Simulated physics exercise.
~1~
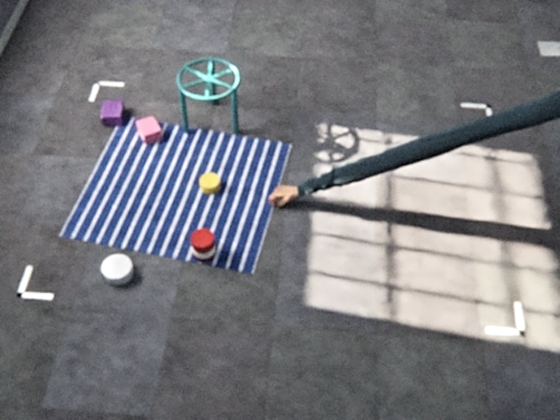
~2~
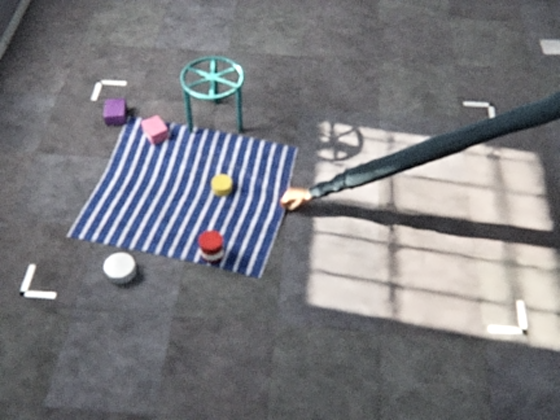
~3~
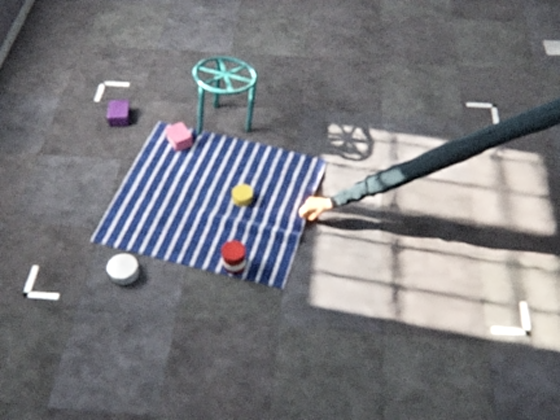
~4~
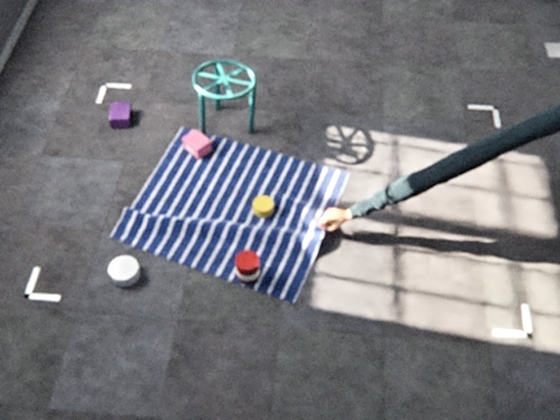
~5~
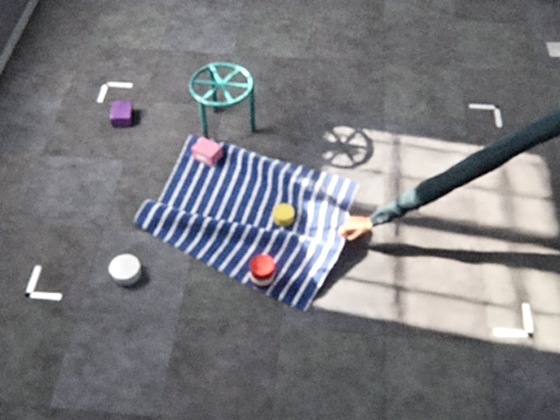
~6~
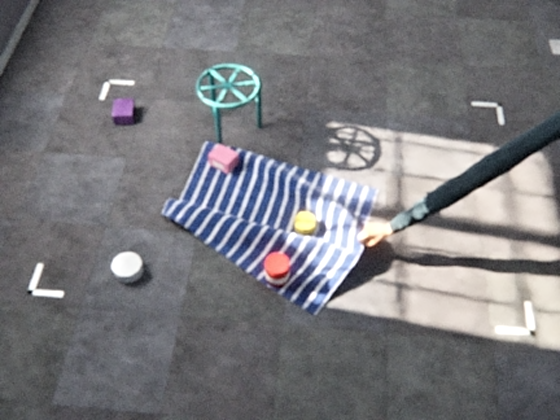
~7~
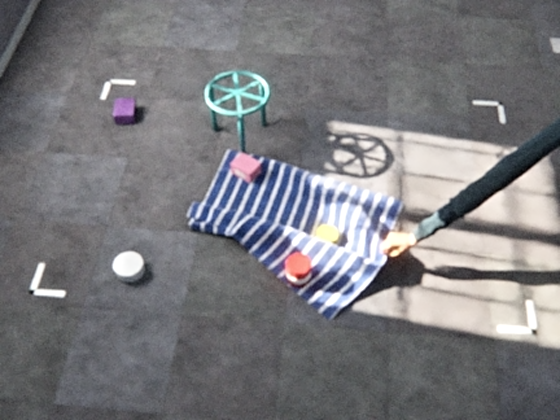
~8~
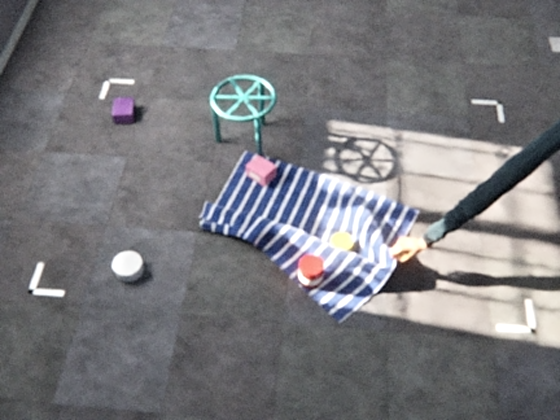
A hand dragging a striped cloth rightward across a dark floor, carrying pink, yellow and red items, leaving it rumpled in sunlight.
